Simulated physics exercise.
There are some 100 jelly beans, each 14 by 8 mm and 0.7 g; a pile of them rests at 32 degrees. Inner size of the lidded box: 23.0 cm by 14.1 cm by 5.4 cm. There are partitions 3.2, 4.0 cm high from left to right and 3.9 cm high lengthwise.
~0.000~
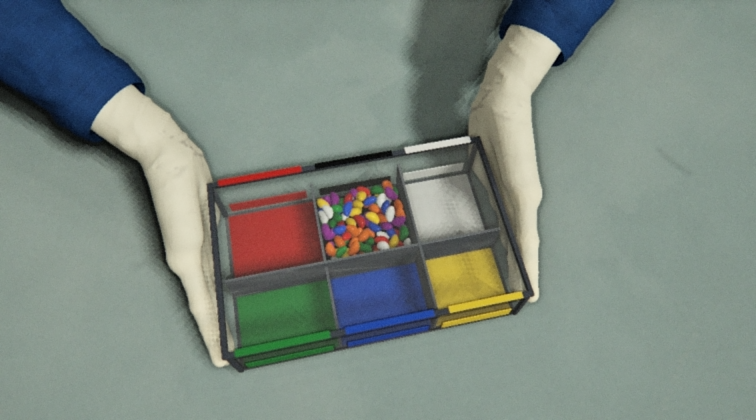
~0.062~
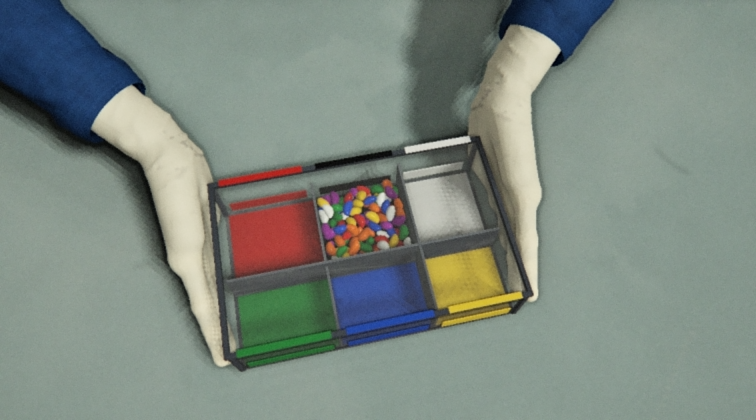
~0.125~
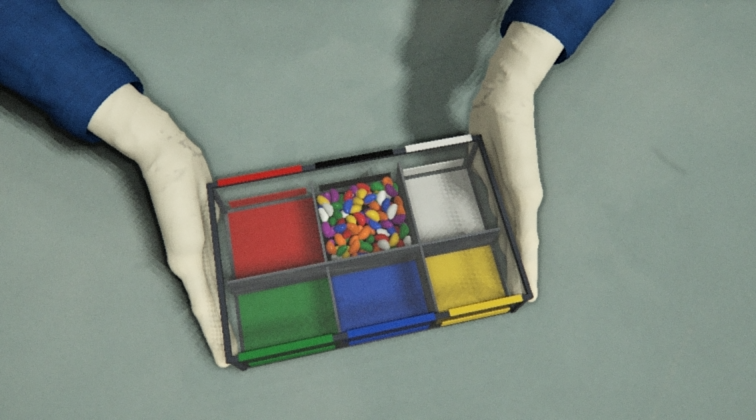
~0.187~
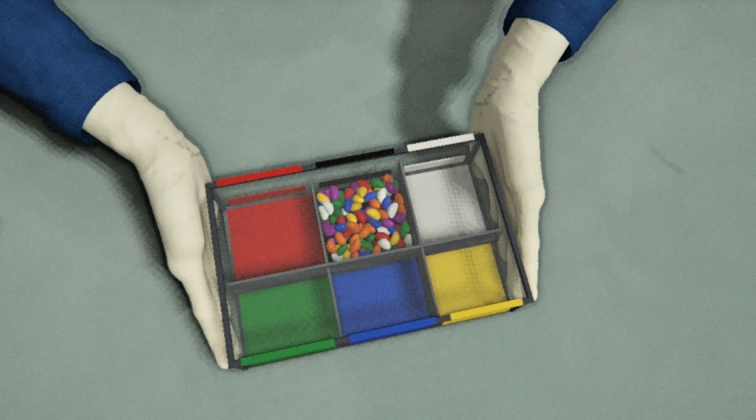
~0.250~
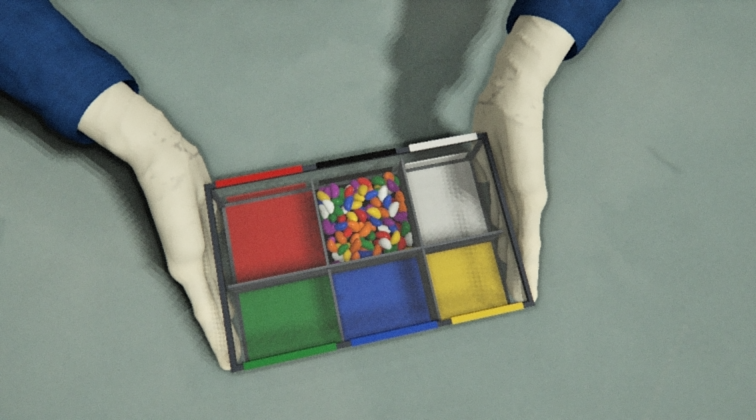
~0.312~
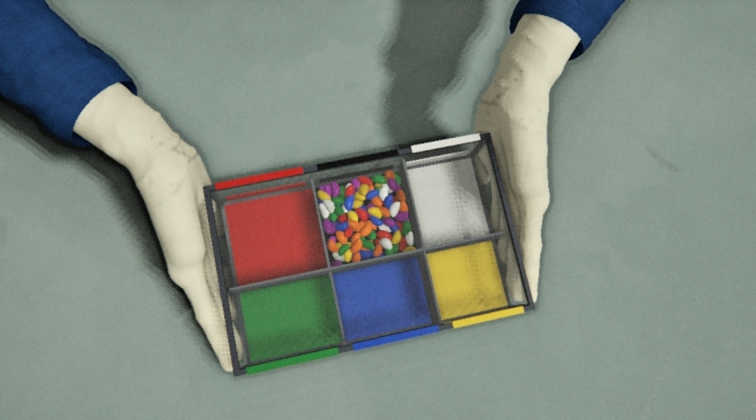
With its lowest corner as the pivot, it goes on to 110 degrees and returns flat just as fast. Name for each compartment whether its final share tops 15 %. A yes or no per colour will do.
Red compartment: No. Blue compartment: Yes. Green compartment: No. Yellow compartment: No. White compartment: No. Black compartment: Yes.
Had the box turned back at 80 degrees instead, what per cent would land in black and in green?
Then the black compartment would keep 85 per cent and the green one 0 per cent.
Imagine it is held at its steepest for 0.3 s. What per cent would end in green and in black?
You'd end up with green at 10 per cent and black at 60 per cent.
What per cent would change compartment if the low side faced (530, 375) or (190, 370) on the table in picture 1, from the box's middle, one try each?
Near 20 and 95 percent, in that order.
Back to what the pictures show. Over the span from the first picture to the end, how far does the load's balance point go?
It shifts some 4.5 cm.
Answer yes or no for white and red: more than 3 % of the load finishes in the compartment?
Checking white: It falls short; checking red: It falls short.
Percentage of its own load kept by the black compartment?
Around 60 per cent of it.
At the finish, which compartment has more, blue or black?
The black compartment.
After 1.82 s, tilt 110 degrees; blue 25 %, green 5 %, black 65 %.
After 2.82 s, tilt 50 degrees; blue 25 %, green 10 %, black 60 %.
After 3.81 s, tilt 0 degrees; blue 30 %, green 10 %, black 60 %.
At rest (4.4 s), red 0 %, blue 30 %, green 10 %, yellow 0 %, white 0 %, black 60 %.
